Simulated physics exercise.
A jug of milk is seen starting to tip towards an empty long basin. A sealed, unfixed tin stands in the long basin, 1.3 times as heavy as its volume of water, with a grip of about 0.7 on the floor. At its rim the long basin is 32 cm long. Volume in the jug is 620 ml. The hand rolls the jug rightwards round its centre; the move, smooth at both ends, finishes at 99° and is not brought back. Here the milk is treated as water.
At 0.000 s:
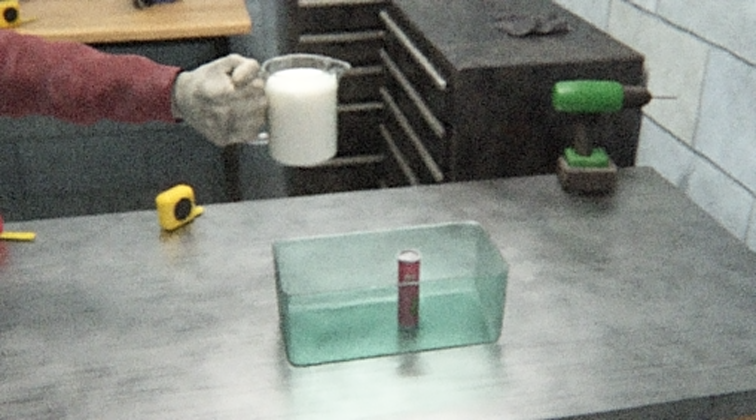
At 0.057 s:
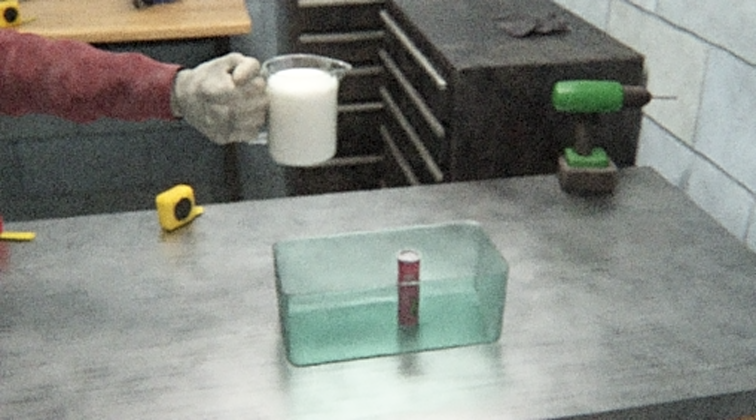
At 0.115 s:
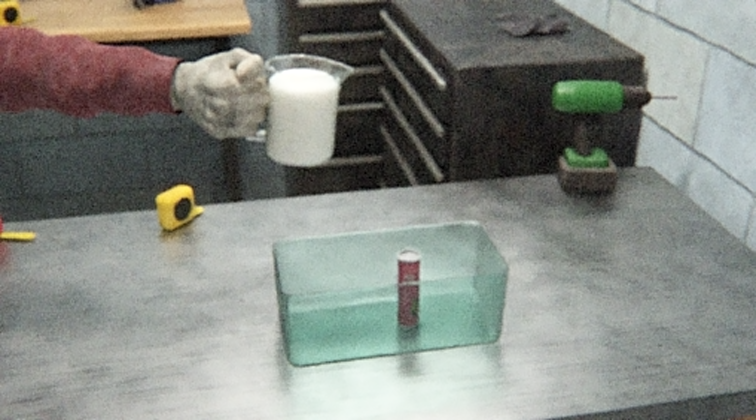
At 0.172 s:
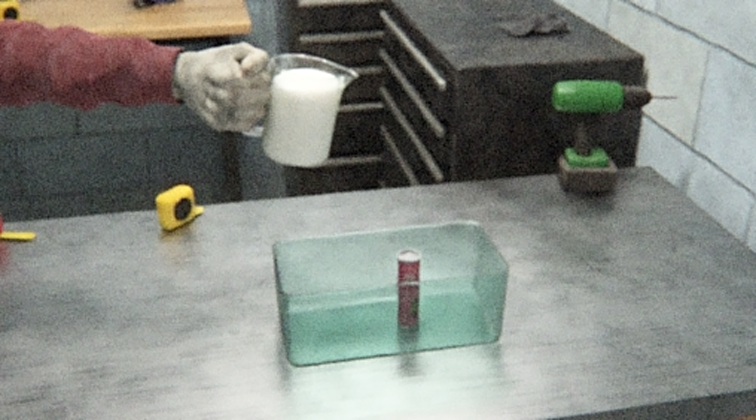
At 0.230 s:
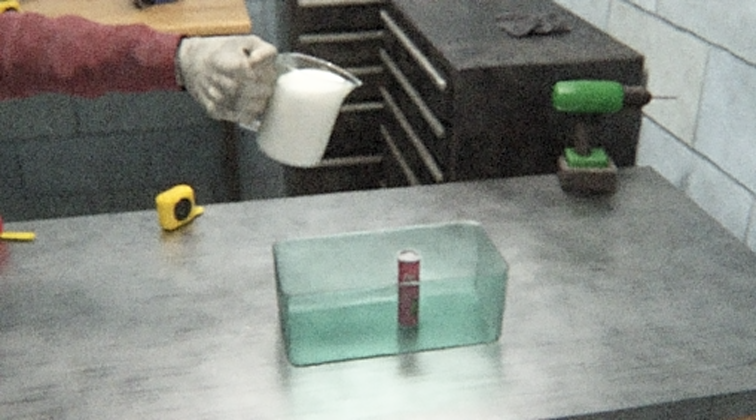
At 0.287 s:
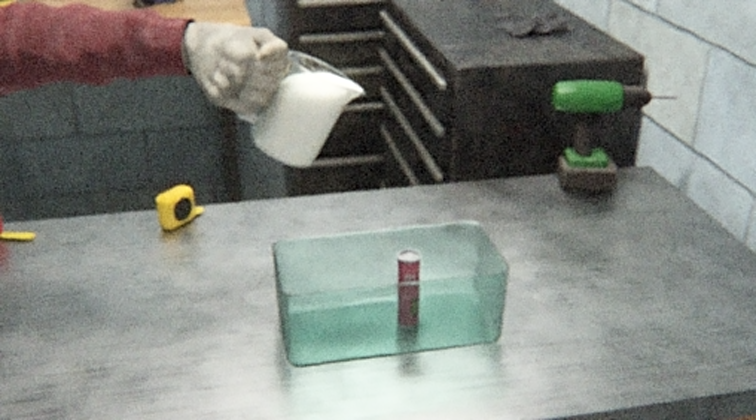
The video shows a gloved hand in a red sleeve holding a clear jug of milk above a greenish see-through basin with a red tin standing in it, first nearly still, then tilting the jug rightwards.
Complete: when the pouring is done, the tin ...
... is still on its feet.
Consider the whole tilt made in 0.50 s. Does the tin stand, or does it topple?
The tin would stay balanced.
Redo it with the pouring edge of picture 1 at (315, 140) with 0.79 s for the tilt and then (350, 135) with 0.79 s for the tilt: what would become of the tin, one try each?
Try 1: Still standing; try 2: Tipped over.
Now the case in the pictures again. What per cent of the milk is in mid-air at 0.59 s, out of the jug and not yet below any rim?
About 28 per cent.
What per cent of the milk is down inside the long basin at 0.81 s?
About 42 %.
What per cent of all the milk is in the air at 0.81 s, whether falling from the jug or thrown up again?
Near 32 per cent, I'd say.
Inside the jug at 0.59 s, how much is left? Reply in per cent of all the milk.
Roughly 68 per cent.
By 0.59 s the tilt is 84° and 69 per cent is still to pour; the tin stands where it began.
By 0.81 s the tilt is 99° and 25 per cent is still to pour; the tin stands where it began.
By 1.04 s the tilt is 99° and 6 per cent is still to pour; the tin stands where it began.
By 1.29 s the tilt is 99° and 1 per cent is still to pour; the tin stands where it began.
At rest the tin stands where it began.
